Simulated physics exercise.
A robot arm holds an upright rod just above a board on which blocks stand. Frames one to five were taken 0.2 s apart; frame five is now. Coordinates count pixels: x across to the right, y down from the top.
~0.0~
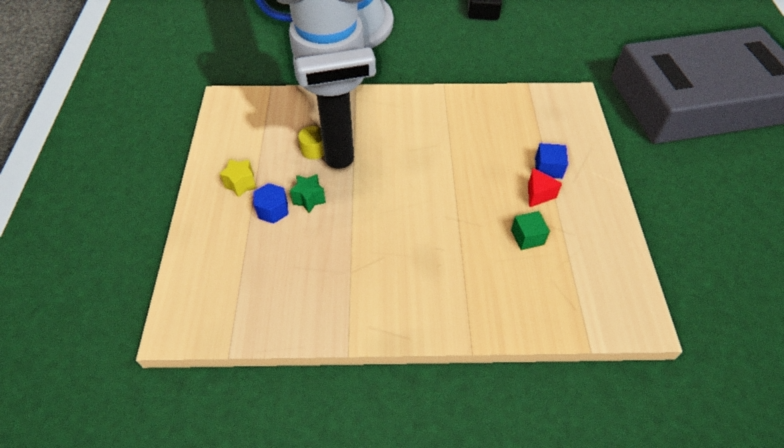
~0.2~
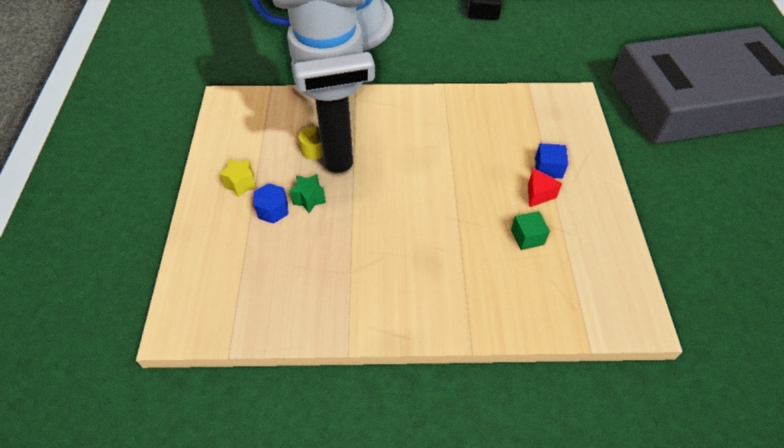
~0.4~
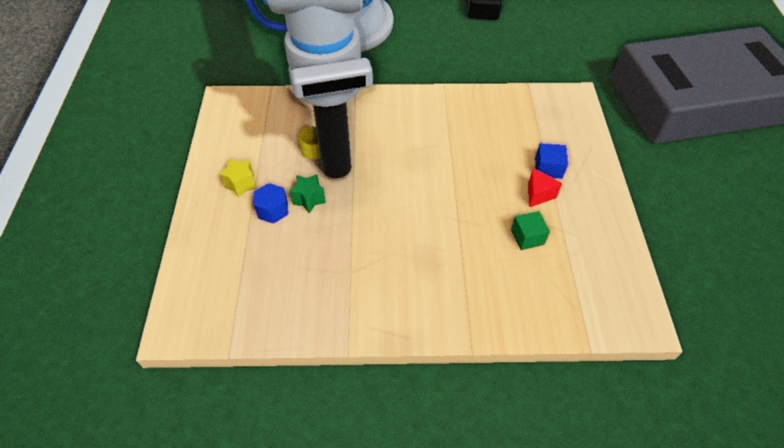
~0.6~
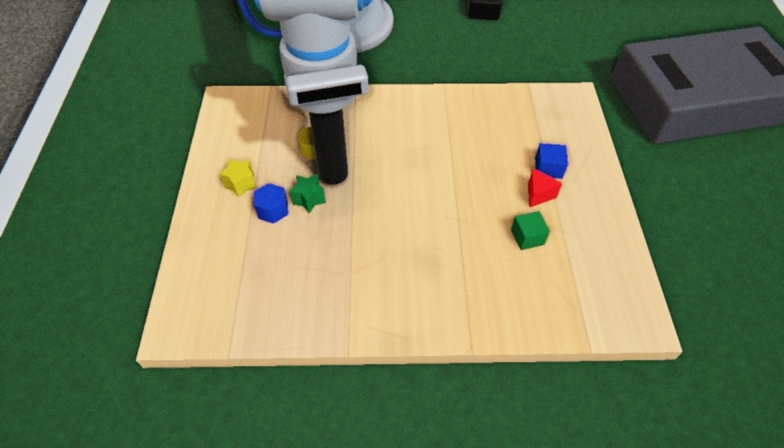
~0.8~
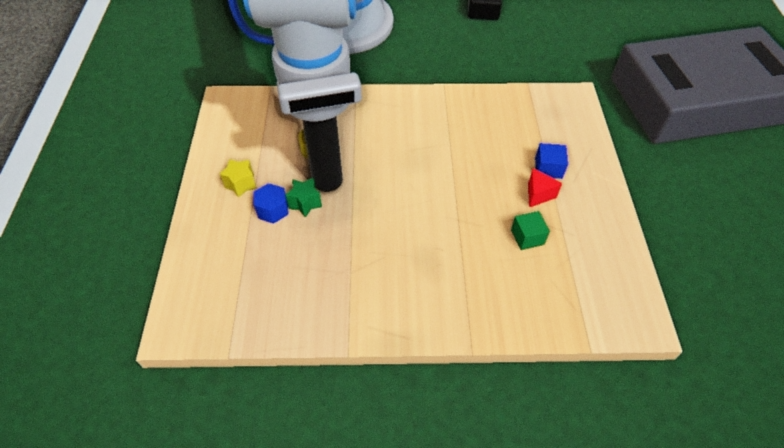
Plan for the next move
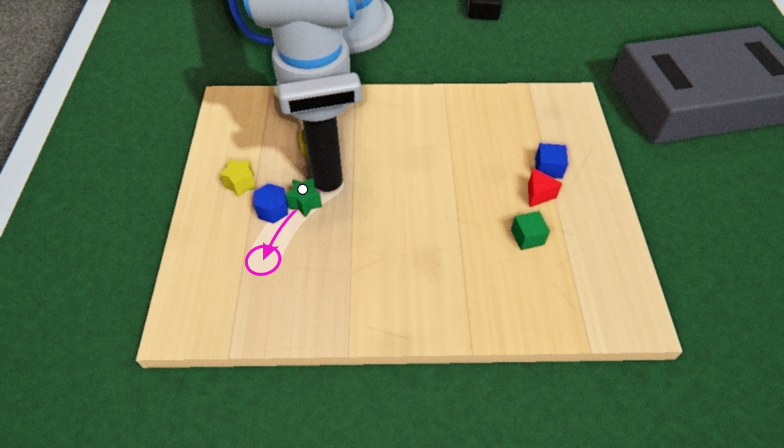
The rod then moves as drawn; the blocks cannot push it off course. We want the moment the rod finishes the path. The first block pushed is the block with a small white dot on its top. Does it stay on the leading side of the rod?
Most likely the block with a small white dot on its top stays ahead.
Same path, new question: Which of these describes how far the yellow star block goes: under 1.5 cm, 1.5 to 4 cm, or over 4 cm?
Ends under 1.5 cm away.
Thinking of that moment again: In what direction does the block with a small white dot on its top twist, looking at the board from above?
Seen from overhead, it turns anticlockwise.
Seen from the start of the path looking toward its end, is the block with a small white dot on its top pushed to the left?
I believe so.
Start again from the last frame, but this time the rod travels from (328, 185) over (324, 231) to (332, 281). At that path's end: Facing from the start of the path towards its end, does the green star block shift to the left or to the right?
The green star block is shifted sideways to the right, facing along the path from start to end.
Path on the board, from (328, 185) through (302, 205) and (279, 230) to (263, 260); the dot is on the green star block.
The first path, step by step. One third of the way, rod at (300, 201); blue hexagonal block at (249, 208), turned 55° clockwise; green star block at (284, 212), turned 45° anticlockwise.
Two thirds of the way, rod at (278, 227); blue hexagonal block at (244, 211), turned 85° clockwise; green star block at (262, 240), turned 50° anticlockwise.
At the end, rod at (262, 256); yellow star block in place; blue hexagonal block at (243, 211), turned 85° clockwise; green star block at (244, 271), turned 50° anticlockwise; yellow circular block in place.
